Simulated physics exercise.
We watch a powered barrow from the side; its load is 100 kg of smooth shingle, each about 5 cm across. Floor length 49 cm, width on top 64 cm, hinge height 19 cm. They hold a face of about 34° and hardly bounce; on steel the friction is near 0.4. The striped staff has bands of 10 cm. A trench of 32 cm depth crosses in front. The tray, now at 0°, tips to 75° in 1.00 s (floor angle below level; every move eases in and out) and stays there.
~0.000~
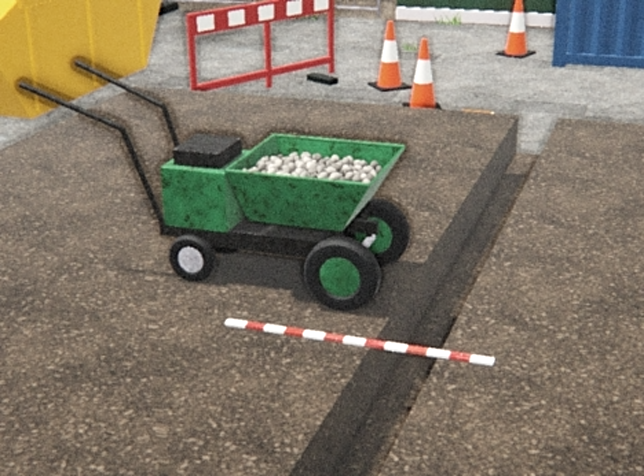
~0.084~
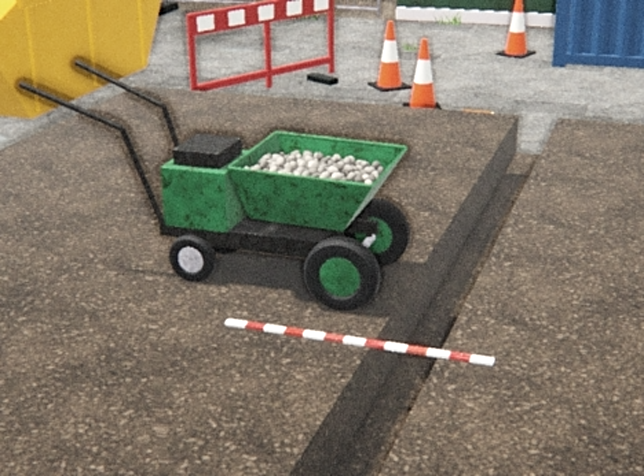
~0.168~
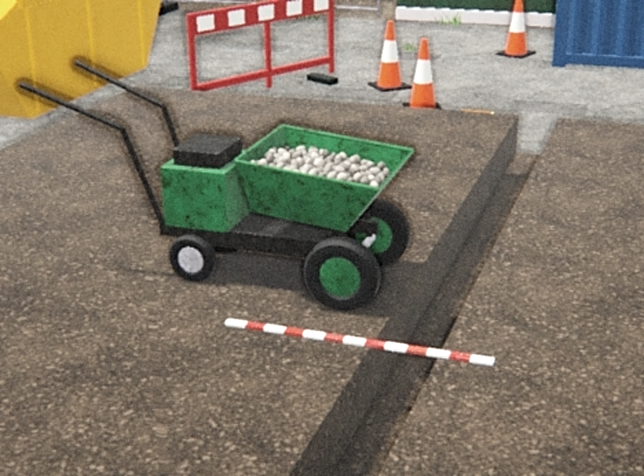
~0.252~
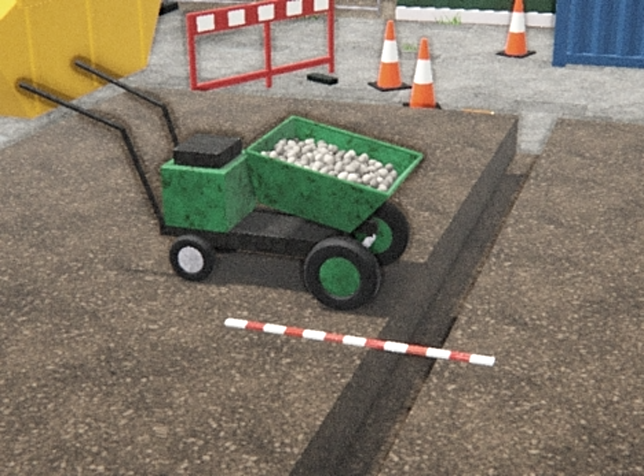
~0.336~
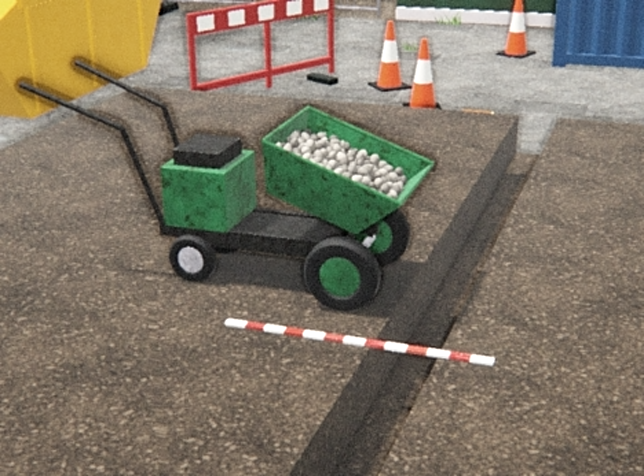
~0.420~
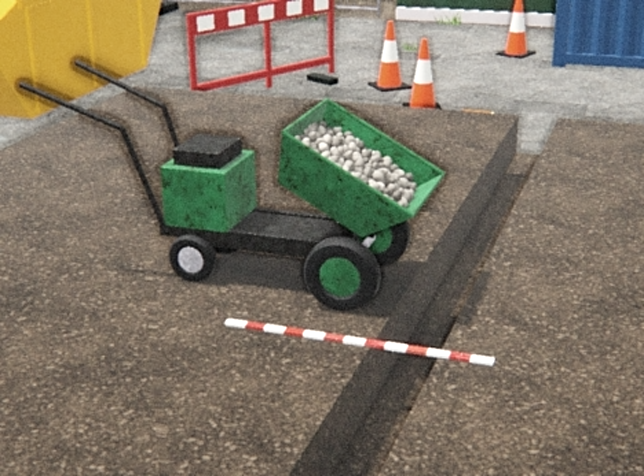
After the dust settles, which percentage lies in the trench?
About 24 per cent.
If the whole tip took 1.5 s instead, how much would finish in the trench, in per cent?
It would be near 30 per cent.
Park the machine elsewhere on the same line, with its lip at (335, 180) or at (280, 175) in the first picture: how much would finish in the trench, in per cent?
First some 65, then 80 per cent.
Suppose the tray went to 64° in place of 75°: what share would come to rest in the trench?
It would be near 25 per cent.
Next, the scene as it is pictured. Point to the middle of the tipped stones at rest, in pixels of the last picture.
Their middle is at about (507, 301).
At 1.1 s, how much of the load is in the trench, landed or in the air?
Some 0 per cent.
After 0.8 s the floor is at 63°; 100 % in the tray; the foremost stones are at (450, 248).
After 1.1 s the floor is at 75°; 51 % in the tray, 1 % in the trench, 48 % past the trench; the foremost stones are at (556, 308).
After 1.5 s the floor is at 75°; 18 % in the tray, 6 % in the trench, 76 % past the trench; the foremost stones are past the picture's edge.
After 3.4 s the floor is at 75°; 0 % in the tray, 24 % in the trench, 76 % past the trench; the foremost stones are past the picture's edge.
